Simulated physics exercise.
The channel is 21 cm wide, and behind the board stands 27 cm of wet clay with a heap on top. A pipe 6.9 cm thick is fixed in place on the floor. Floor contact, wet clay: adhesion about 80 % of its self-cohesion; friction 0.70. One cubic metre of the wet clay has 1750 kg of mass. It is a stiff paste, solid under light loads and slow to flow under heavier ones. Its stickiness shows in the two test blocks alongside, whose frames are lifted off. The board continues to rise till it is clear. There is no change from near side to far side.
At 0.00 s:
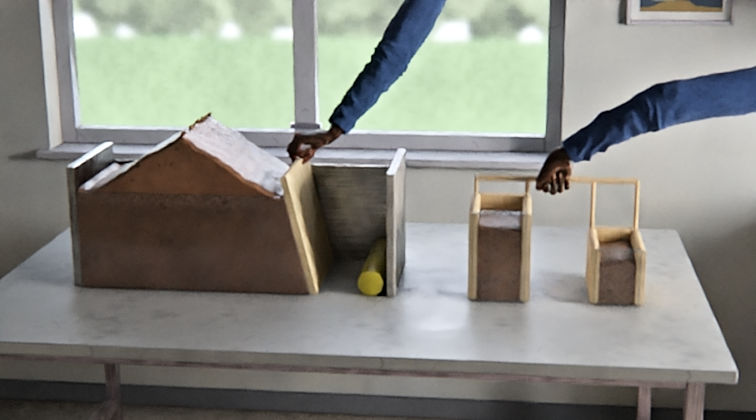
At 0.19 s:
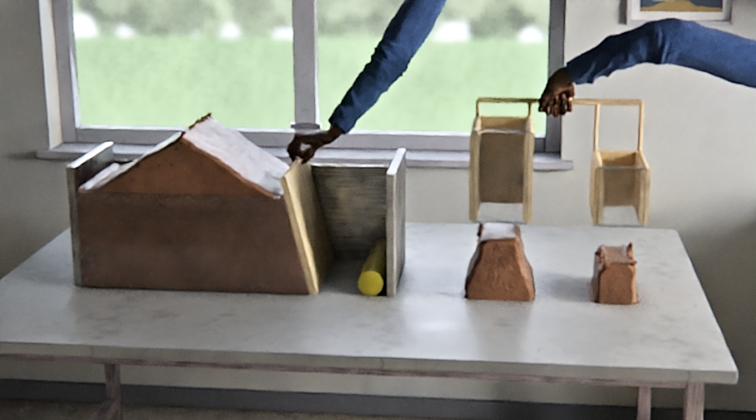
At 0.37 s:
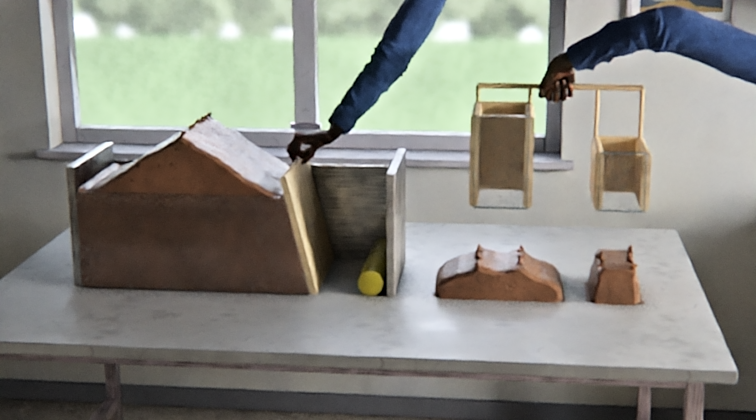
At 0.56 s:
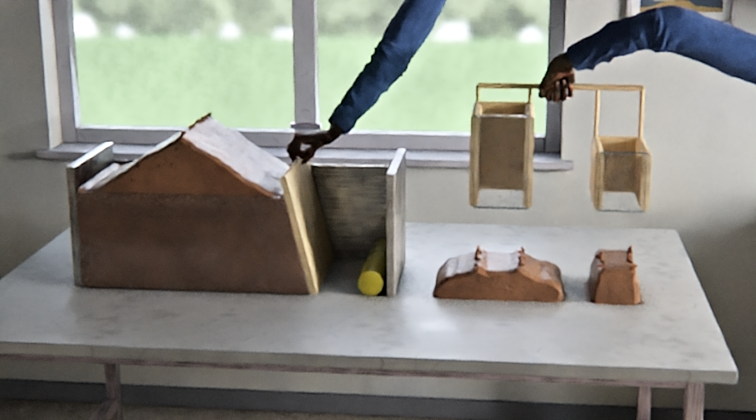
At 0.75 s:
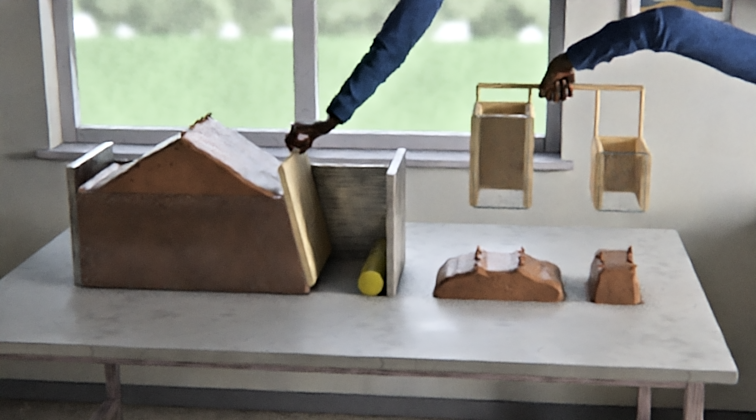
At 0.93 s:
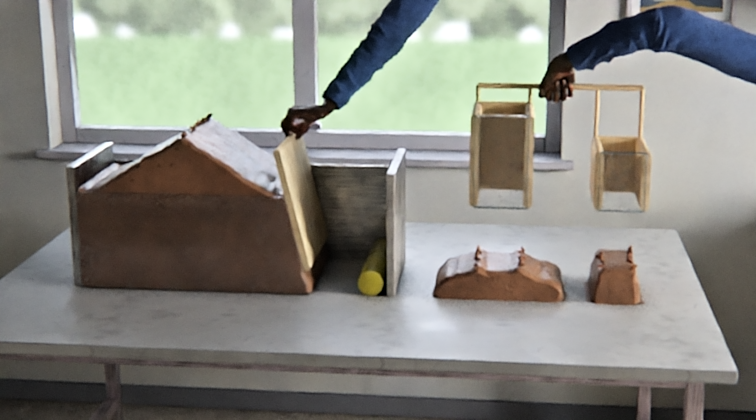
We see a hand lift two joined wooden casings off two brown clay blocks, the taller slumping low and wide, the smaller sinking slightly; then another hand draws a leaning board a little upward beside a large clay mass.
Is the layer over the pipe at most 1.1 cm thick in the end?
No, more than that covers it.
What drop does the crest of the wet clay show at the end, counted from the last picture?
Measured change: About 10.0 cm.
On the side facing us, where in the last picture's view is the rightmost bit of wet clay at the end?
Close to pixel (383, 258).
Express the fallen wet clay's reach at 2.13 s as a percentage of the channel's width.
95 in a hundred, more or less.
After 1.29 s, the fallen stuff reaches 56 % of the way across and nothing lies on the pipe.
After 1.71 s, the fallen stuff reaches 89 % of the way across and 5.9 cm lies on the pipe.
After 2.13 s, the fallen stuff reaches 95 % of the way across and 6.5 cm lies on the pipe.
After 2.56 s, the fallen stuff reaches 95 % of the way across and 6.5 cm lies on the pipe.
After 2.61 s, the fallen stuff reaches 95 % of the way across and 6.5 cm lies on the pipe.
